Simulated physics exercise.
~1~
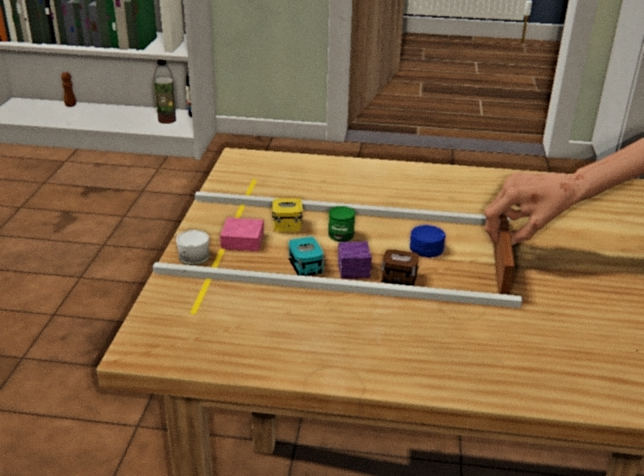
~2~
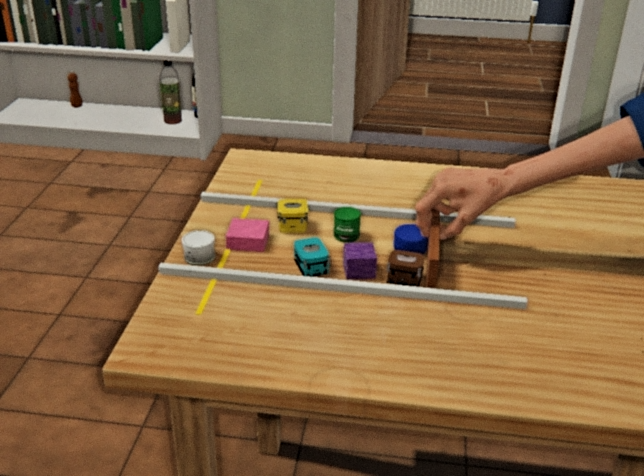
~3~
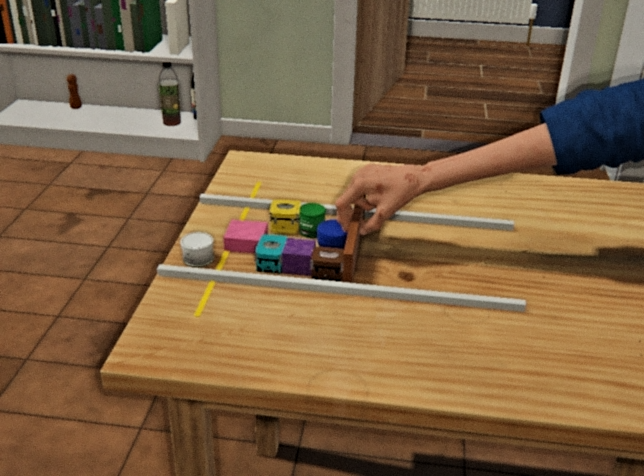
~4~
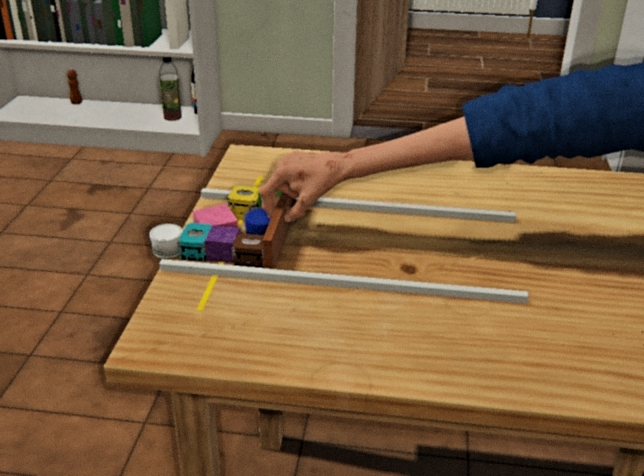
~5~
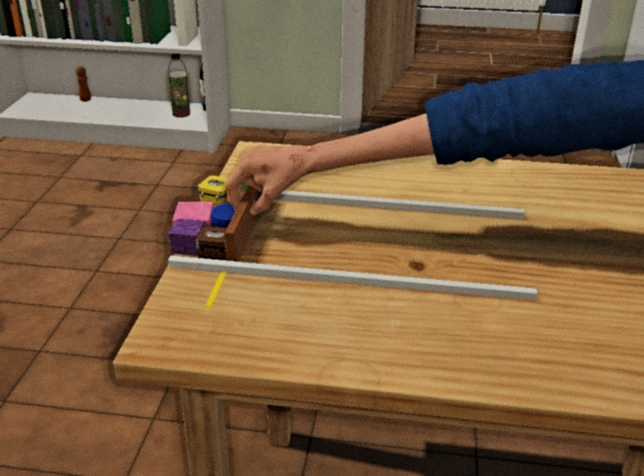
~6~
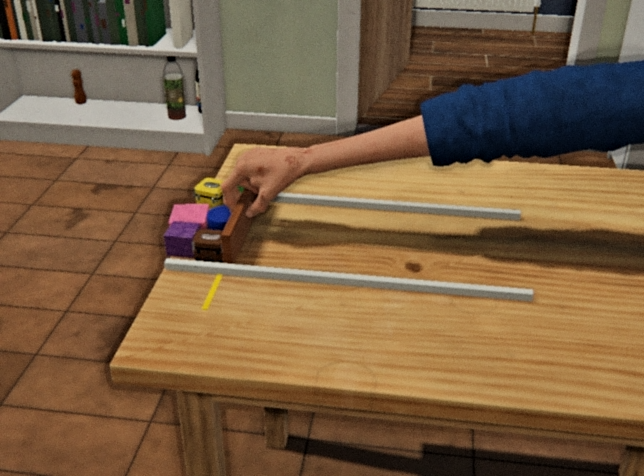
A hand slid a wooden board leftward between two rails on a table, bunching up small colourful boxes and tins and pushing them to the edge, where the white tin and turquoise case disappeared from view while others stayed crowded against the board.
